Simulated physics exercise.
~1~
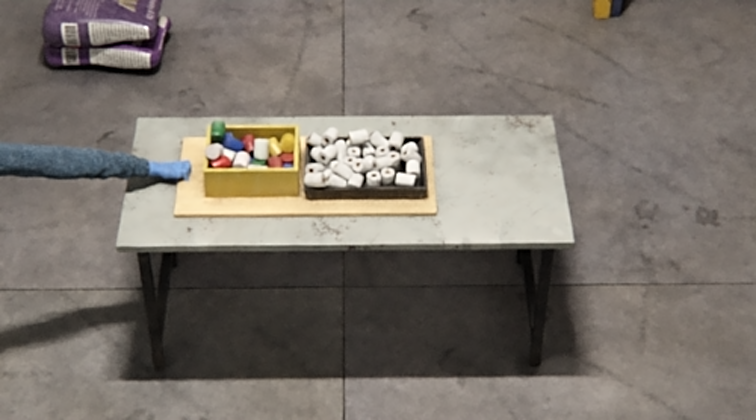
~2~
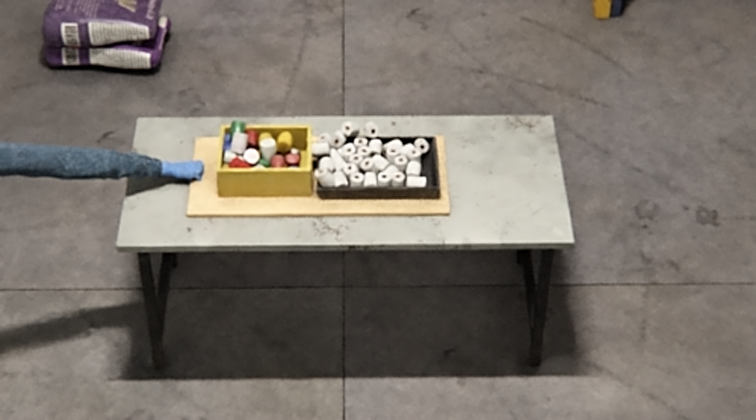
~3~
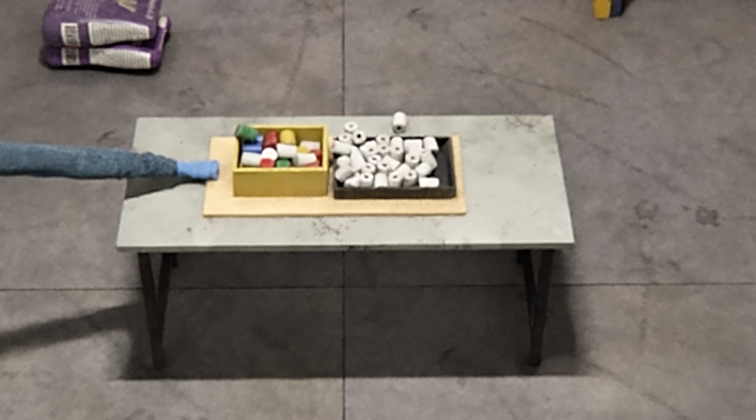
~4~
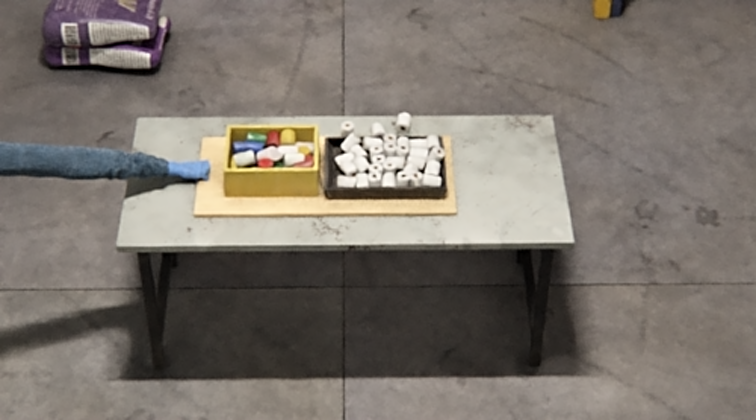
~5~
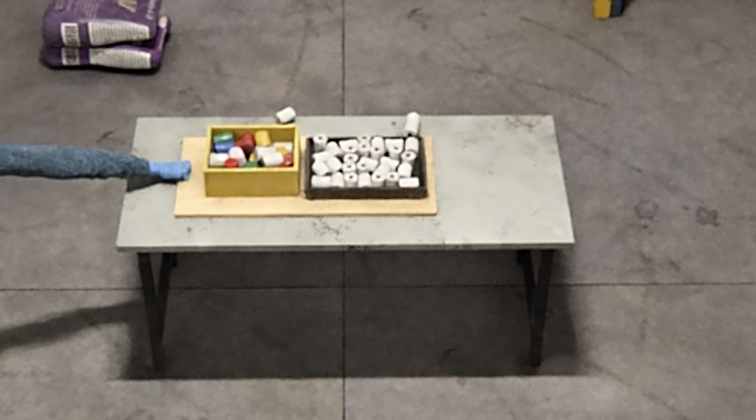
In this clip, a gloved hand slides a board holding a yellow tub of colourful jars and a black tub of white rolls slightly right, then back left across a table, and a couple of rolls end up outside the black tub while the jars stay in.
